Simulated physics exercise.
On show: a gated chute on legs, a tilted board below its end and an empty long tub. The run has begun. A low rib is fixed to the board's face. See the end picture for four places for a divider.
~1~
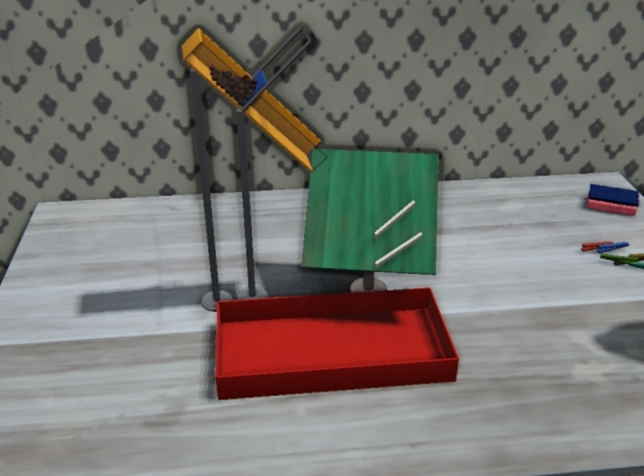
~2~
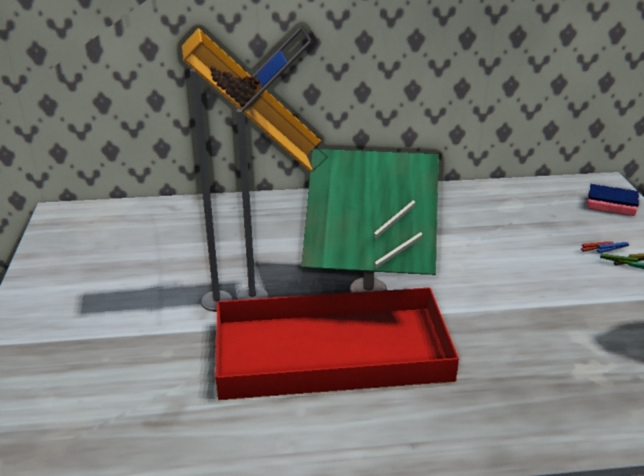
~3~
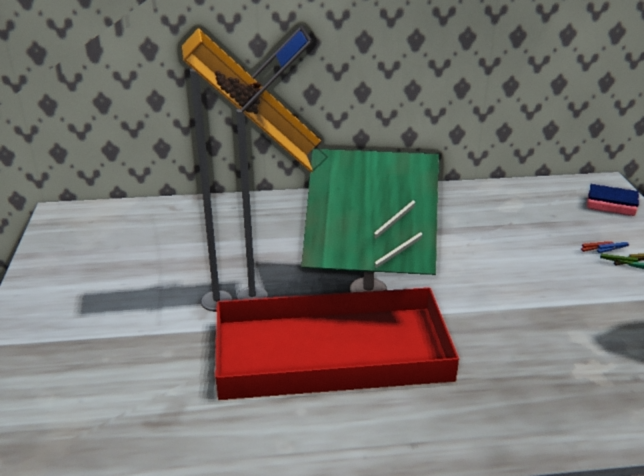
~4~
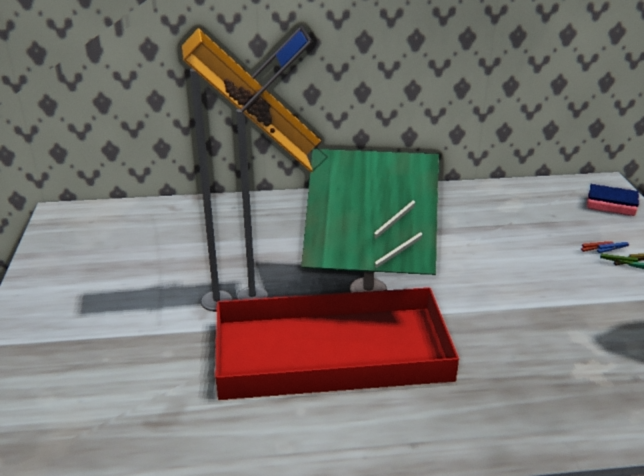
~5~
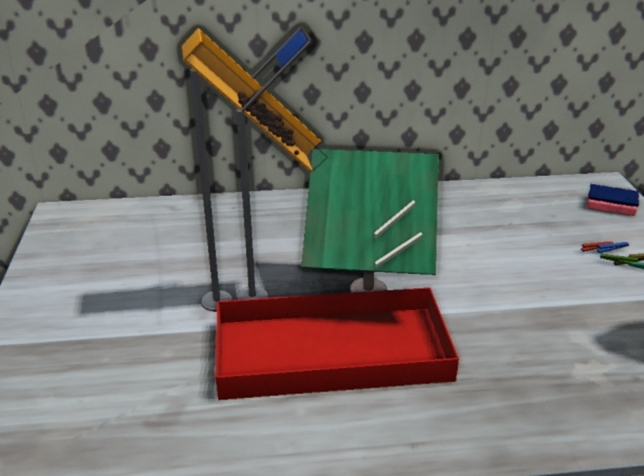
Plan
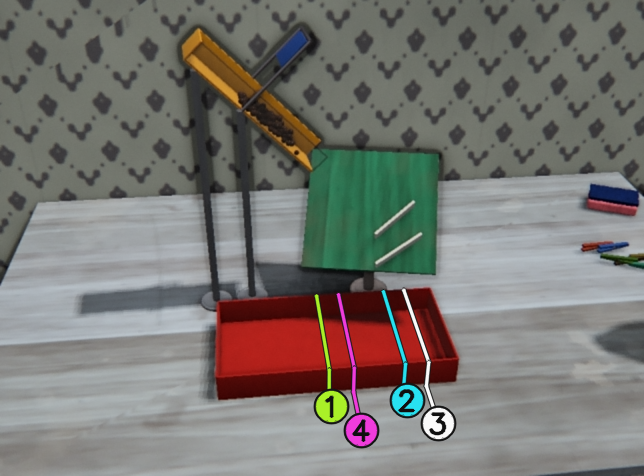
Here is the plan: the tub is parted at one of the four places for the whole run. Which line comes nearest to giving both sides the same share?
Line 4 does it best.
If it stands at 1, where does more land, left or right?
More lands on the right.
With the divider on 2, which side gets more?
Left.
On the marked copy, line 1 crosses the front rim at (329, 368); line 2 crosses the front rim at (405, 363); line 3 crosses the front rim at (428, 361); line 4 crosses the front rim at (354, 367).
Choosing 1, of what is caught, about a tenth on the left of the divider, the larger part on the right.
Choosing 2, of what is caught, almost all on the left of the divider, about a tenth on the right.
Choosing 3, of what is caught, almost all on the left of the divider, just a few on the right.
Choosing 4, of what is caught, roughly half on the left of the divider, roughly half on the right.
